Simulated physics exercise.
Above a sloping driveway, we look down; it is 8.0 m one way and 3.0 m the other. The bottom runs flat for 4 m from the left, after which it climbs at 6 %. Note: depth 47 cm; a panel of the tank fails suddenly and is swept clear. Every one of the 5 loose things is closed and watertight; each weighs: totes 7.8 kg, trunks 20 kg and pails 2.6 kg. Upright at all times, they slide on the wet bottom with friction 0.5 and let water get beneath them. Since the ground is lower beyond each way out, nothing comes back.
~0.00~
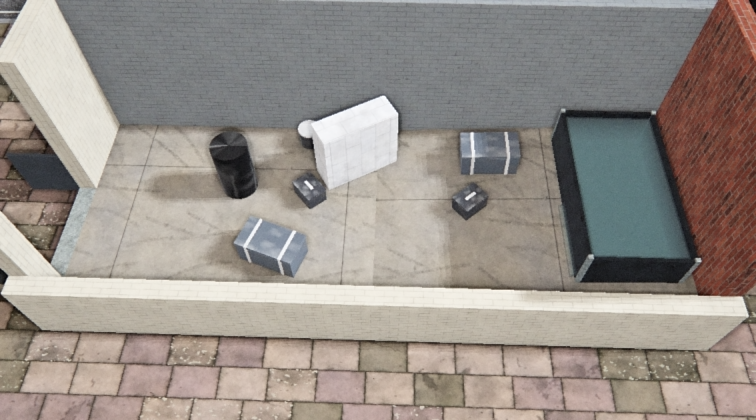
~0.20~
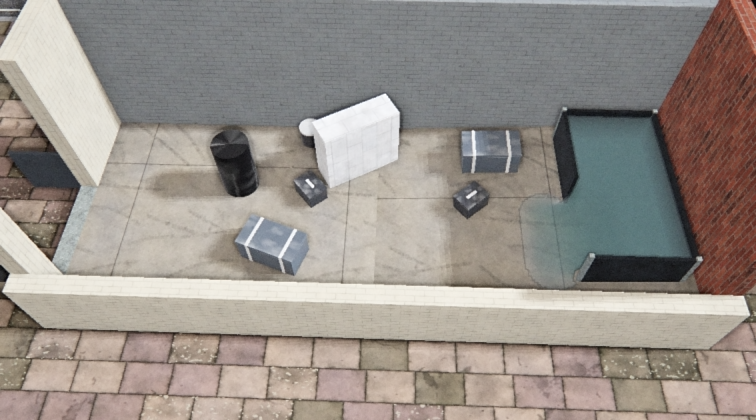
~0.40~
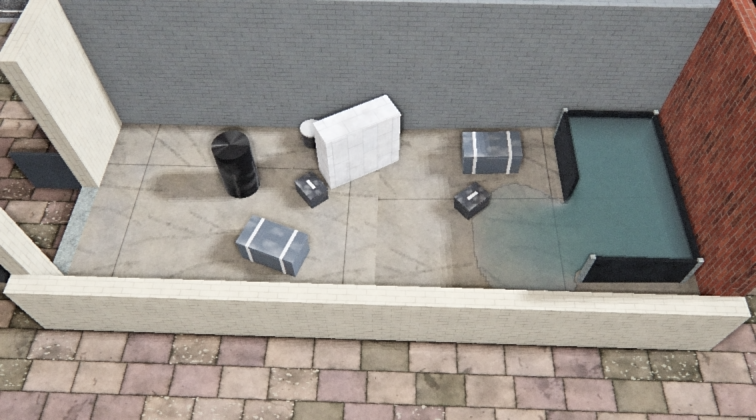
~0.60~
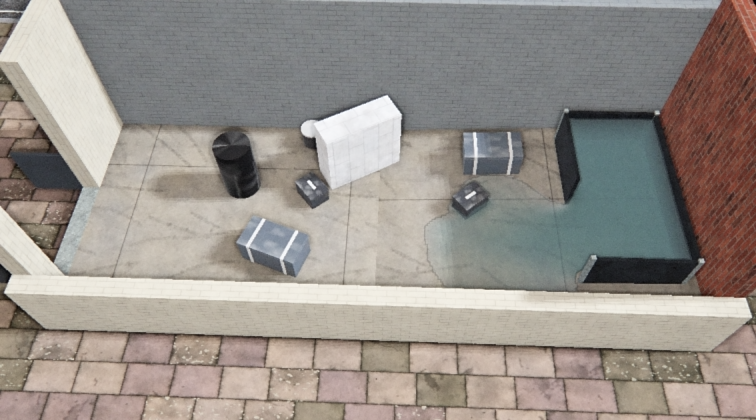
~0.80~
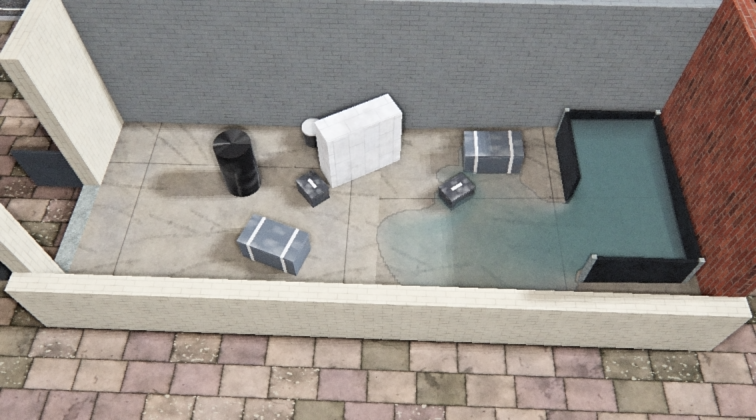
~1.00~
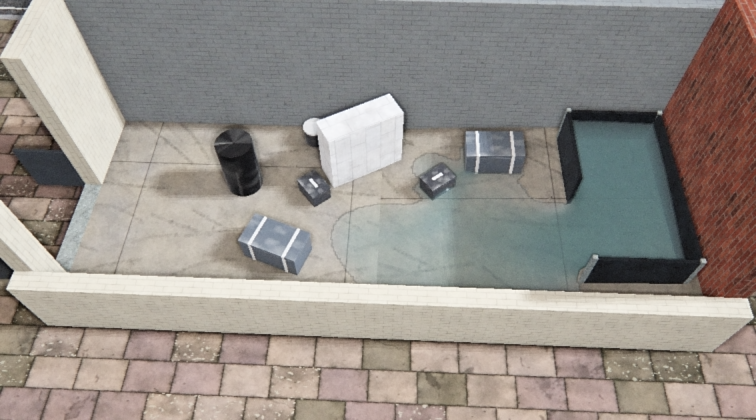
A dark-framed tank of teal water fills the right end of a walled yard seen from above, with grey and red brick walls, pale low walls and pinkish paving in front. Two strapped grey trunks, two small dark boxes, a black barrel and a white block stand on the tan floor. The tank's left side opens, water spreads leftward in a thin sheet, and the right-hand small box slides left.
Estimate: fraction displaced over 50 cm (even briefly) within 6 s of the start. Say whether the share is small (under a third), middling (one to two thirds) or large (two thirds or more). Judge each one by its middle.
Middling, one to two thirds.
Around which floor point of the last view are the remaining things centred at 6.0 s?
Near (338, 184).
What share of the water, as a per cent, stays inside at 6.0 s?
Remaining: Approx. 64 per cent.
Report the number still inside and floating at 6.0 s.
I get 1.
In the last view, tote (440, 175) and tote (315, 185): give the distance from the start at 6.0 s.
300 cm, 60 cm.
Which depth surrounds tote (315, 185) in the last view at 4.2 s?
About 5 cm.
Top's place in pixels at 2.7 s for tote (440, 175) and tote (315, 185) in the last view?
(374, 170) and (265, 184), roughly.
After 1.4 s 1 of 5 are over 50 cm from their spots; 0 afloat.
After 2.7 s 3 of 5 are over 50 cm from their spots; 1 afloat.
After 4.2 s 3 of 5 are over 50 cm from their spots; 0 afloat.
After 6.0 s 3 of 5 are over 50 cm from their spots, and 3 have been at some point; 1 afloat.
